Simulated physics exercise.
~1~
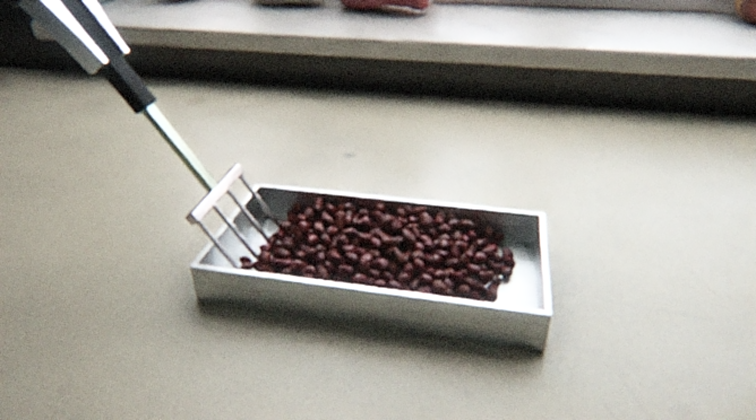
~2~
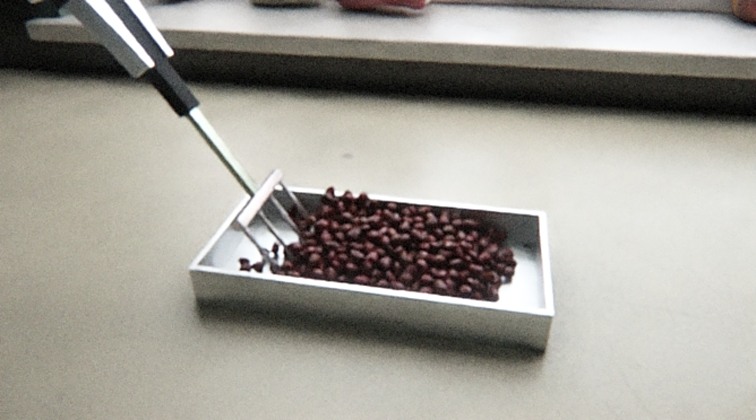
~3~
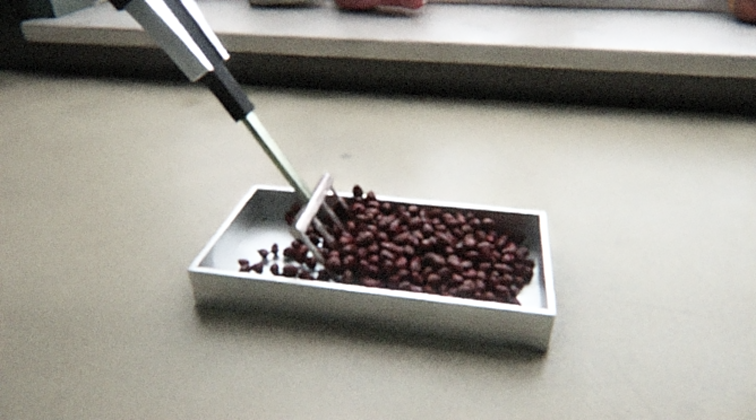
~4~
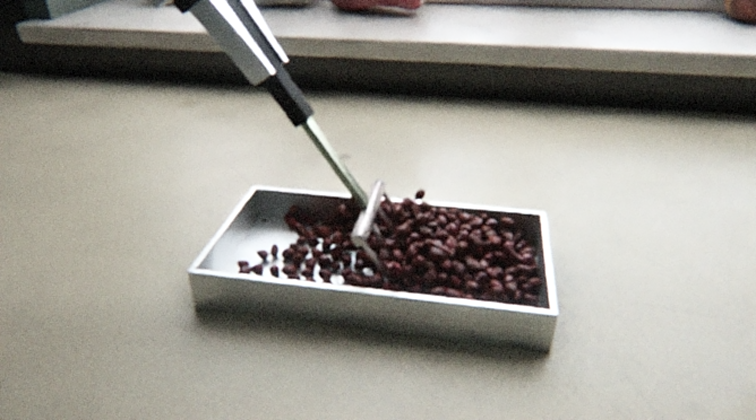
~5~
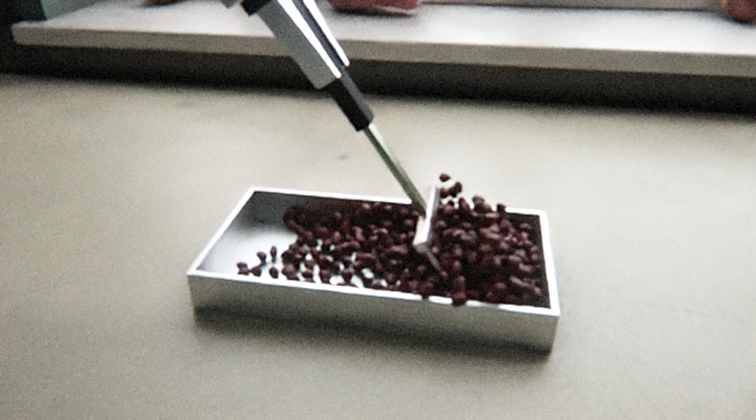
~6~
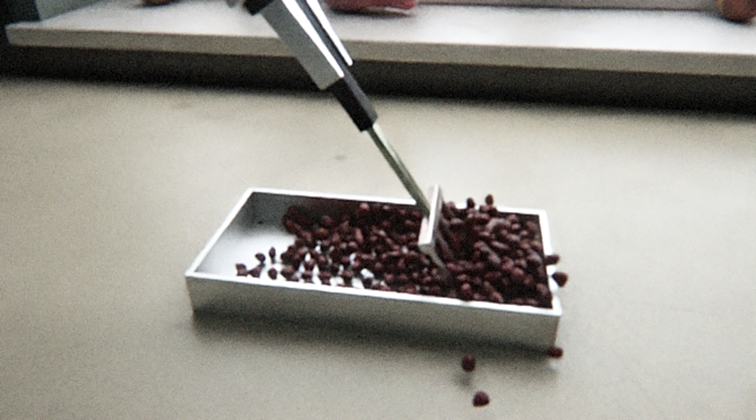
The clip opens on a shallow, pale metal trough of dark red beans sitting on a plain surface, with a fork held by a robot's gripper resting in its left end. The fork pushes to the right through the beans, baring part of the trough floor and leaving a scattering of beans behind. As it continues, the beans bunch up ahead of the tines and mound toward the right end. The fork slows to a near standstill short of that end, and a few beans spill over the rim, with some seen beyond the trough's front right corner as the clip ends.
